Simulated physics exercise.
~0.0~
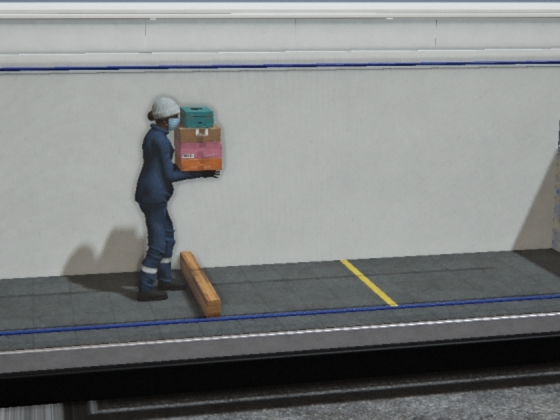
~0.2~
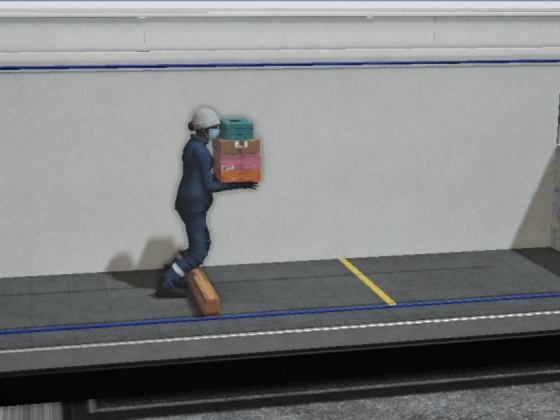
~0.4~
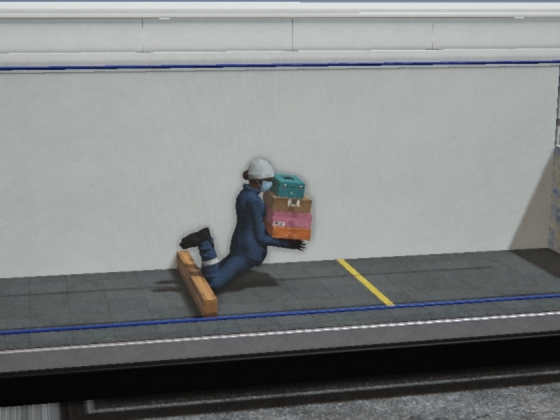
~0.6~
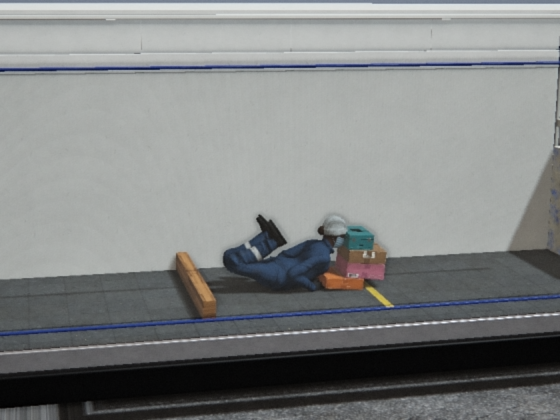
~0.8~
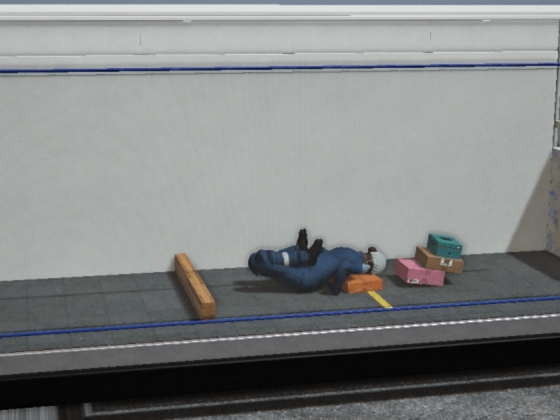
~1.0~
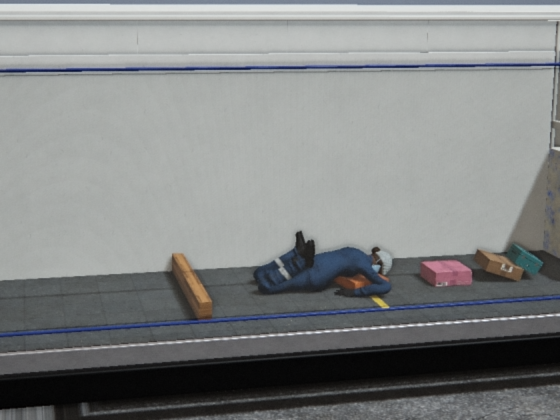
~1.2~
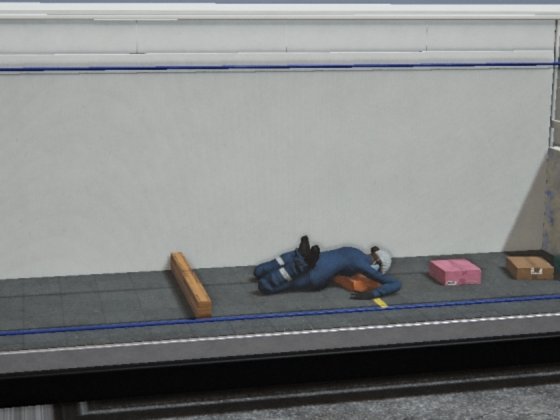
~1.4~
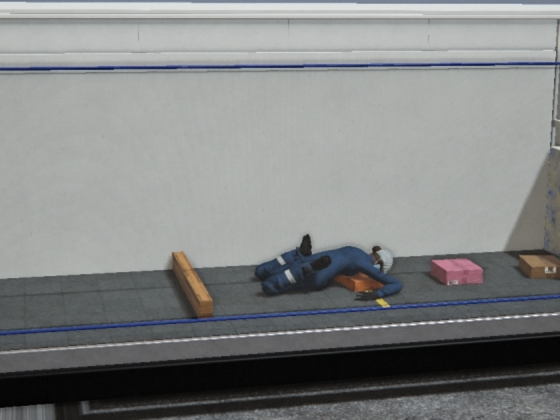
Worker in blue carrying stacked boxes trips over a wooden beam, falls flat, and boxes slide right past a yellow line.
